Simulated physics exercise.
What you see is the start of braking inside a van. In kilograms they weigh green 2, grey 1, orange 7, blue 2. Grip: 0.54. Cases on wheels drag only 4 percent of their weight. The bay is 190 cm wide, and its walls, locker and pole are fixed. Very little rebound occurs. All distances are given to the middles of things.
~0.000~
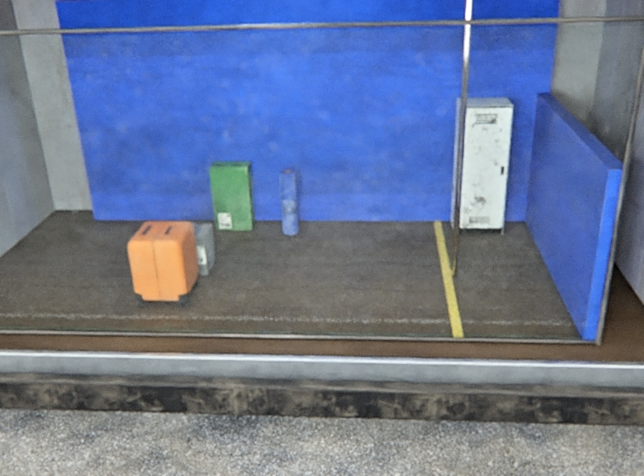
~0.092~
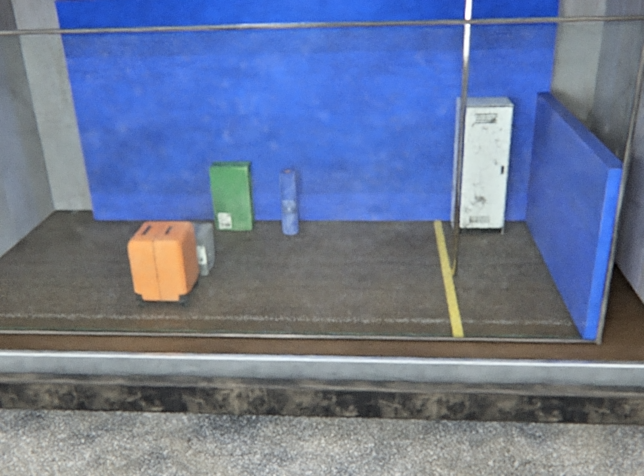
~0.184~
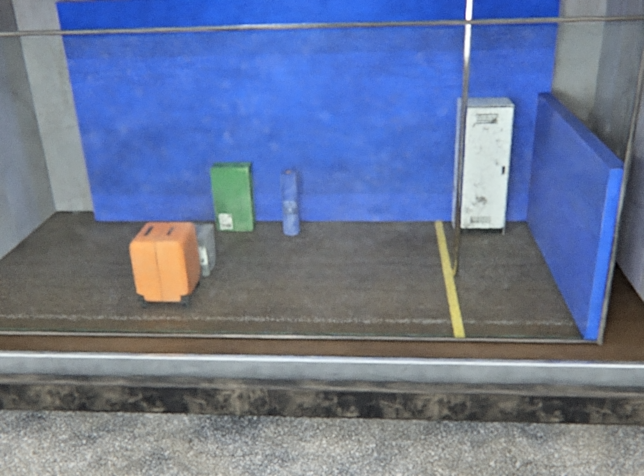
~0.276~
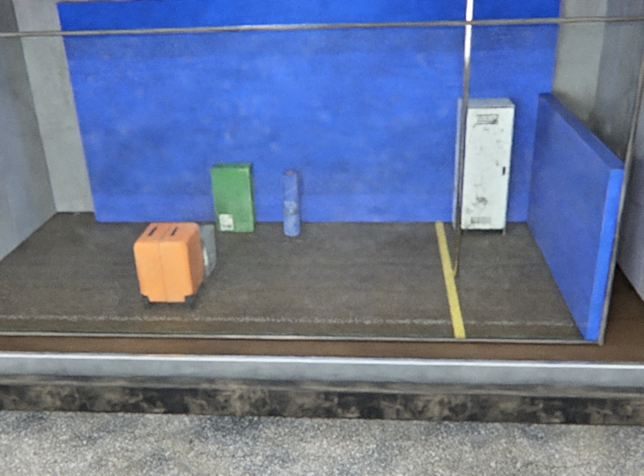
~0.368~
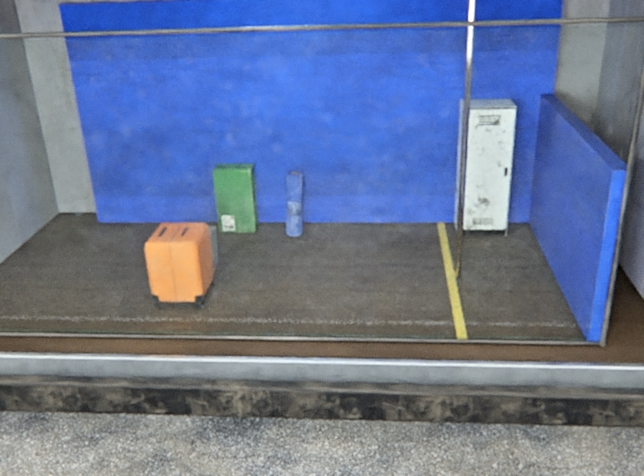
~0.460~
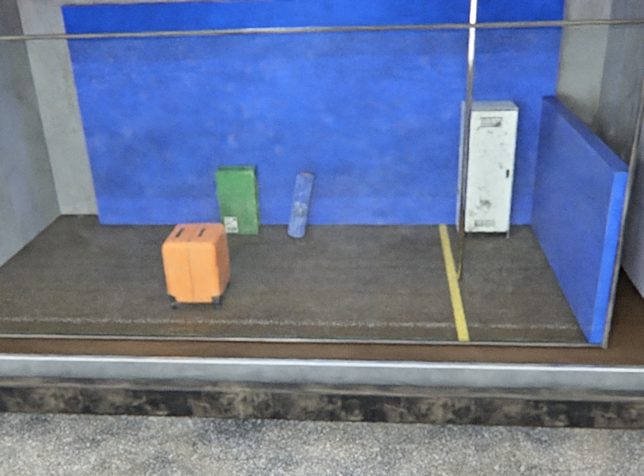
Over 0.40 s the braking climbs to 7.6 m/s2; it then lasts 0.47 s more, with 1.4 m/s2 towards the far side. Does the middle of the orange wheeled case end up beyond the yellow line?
It's going to settle before the line.
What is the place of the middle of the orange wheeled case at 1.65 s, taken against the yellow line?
Some 25 cm short of it.
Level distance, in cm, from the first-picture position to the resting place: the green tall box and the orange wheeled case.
For the green tall box it is 100, for the orange wheeled case it is 180.
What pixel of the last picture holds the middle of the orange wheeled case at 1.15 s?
Somewhere close to (426, 246).
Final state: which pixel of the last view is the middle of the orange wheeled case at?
Close to (413, 240).
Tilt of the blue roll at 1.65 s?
The angle from upright is close to 90°.
After 0.75 s the orange wheeled case is 108 cm short of the yellow line, tilted 0°, near (302, 258) in the last picture's view; the green tall box 160 cm short of the yellow line, tilted 0°.
After 1.15 s the orange wheeled case is 20 cm short of the yellow line, tilted 0°, near (426, 246) in the last picture's view.
After 1.65 s the orange wheeled case is 27 cm short of the yellow line, tilted 0°, near (416, 241) in the last picture's view.
After 3.2 s, green tall box stops short of the yellow line; grey carton stops short of the yellow line; orange wheeled case stops short of the yellow line.
